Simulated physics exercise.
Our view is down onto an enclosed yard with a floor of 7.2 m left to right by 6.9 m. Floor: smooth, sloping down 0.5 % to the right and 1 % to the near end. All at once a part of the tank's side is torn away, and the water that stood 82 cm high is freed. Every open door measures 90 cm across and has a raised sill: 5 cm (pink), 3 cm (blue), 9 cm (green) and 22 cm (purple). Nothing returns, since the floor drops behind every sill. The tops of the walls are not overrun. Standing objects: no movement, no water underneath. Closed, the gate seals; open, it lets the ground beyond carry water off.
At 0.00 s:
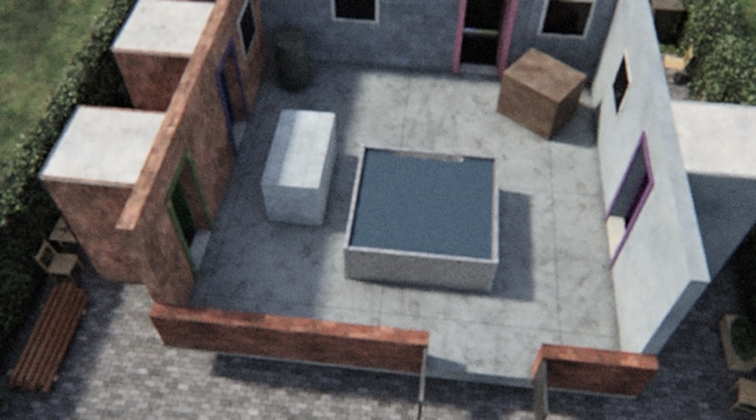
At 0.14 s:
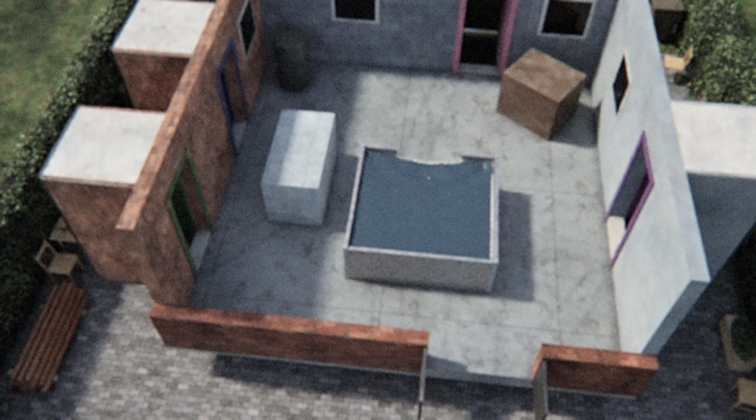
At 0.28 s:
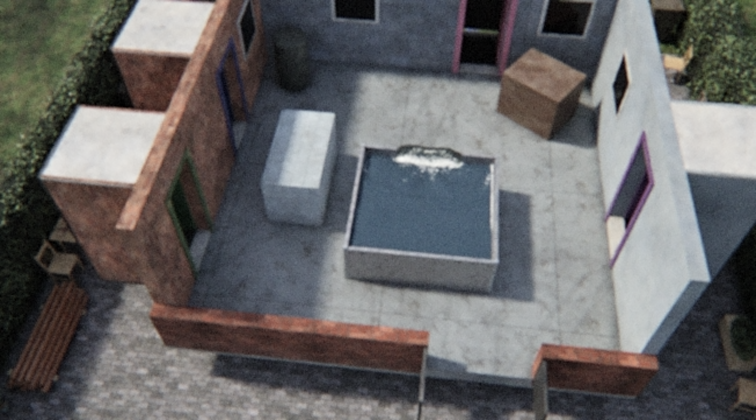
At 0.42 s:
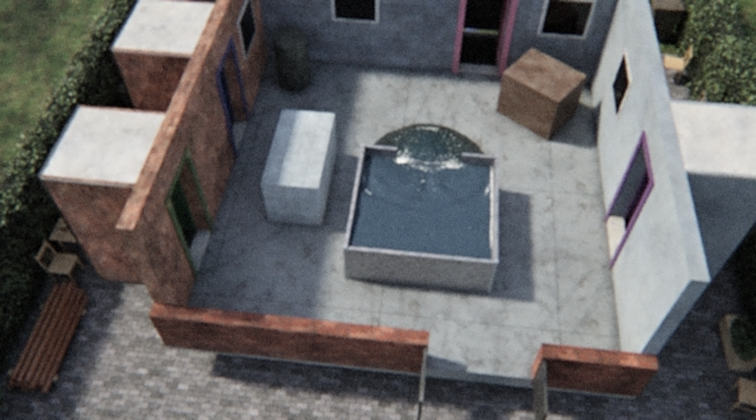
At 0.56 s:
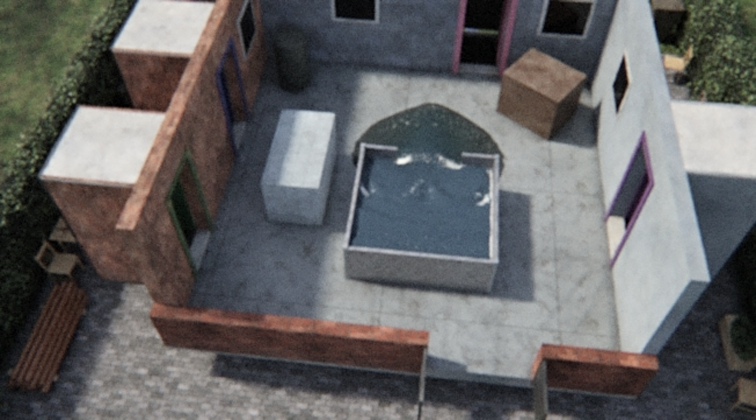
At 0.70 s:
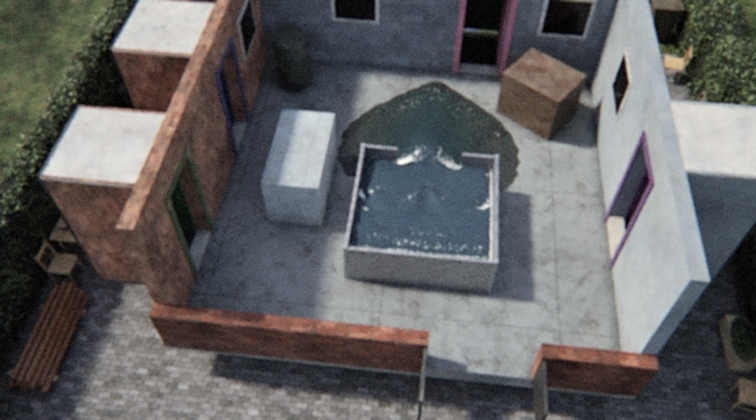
The clip shows a walled yard with a water-filled tank between a pale block and a brown box; the tank's far side breaks open, and water pours through the gap, spreading across the grey floor in a widening, dark sheet.
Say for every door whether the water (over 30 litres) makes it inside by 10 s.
The pink door is going to top the limit, the blue door is going to top the limit, the green door is going to fall short of the limit, the purple door is going to fall short of the limit.
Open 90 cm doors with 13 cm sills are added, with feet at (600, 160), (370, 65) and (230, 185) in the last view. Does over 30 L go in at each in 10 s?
Taking them in order, the first gets too little, the second enough and the third too little.
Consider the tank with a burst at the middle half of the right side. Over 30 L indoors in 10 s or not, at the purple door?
Then purple exceeds it.
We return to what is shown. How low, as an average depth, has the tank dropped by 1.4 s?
The mean depth is some 58 cm.
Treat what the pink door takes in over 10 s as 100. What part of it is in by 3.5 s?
55 per cent, roughly.
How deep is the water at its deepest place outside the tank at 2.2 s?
I'd put it at close to 39 cm.
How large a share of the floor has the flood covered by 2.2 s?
Roughly 40 % of the floor.
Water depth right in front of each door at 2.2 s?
Depths in cm: Pink 30, blue 0, green 0, purple 0.
After 1.4 s water covers 30 % of the floor and is deepest (44 cm) near (425, 175); pink door 17 cm at the sill, 38 L in, blue door not reached, green door not reached, purple door not reached.
After 2.2 s water covers 40 % of the floor and is deepest (39 cm) near (491, 76); pink door 30 cm at the sill, 188 L in, blue door not reached, green door not reached, purple door not reached.
After 3.5 s water covers 50 % of the floor and is deepest (32 cm) near (276, 58); pink door 23 cm at the sill, 409 L in, blue door 7 cm at the sill, 0 L in, green door not reached, purple door 5 cm at the sill, 0 L in.
After 6.0 s water covers 80 % of the floor and is deepest (22 cm) near (181, 327); pink door 16 cm at the sill, 621 L in, blue door 9 cm at the sill, 19 L in, green door 5 cm at the sill, 0 L in, purple door 6 cm at the sill, 0 L in.
After 10.0 s water covers 95 % of the floor and is deepest (13 cm) near (181, 327); pink door 11 cm at the sill, 746 L in, blue door 10 cm at the sill, 119 L in, green door 5 cm at the sill, 0 L in, purple door 6 cm at the sill, 0 L in.
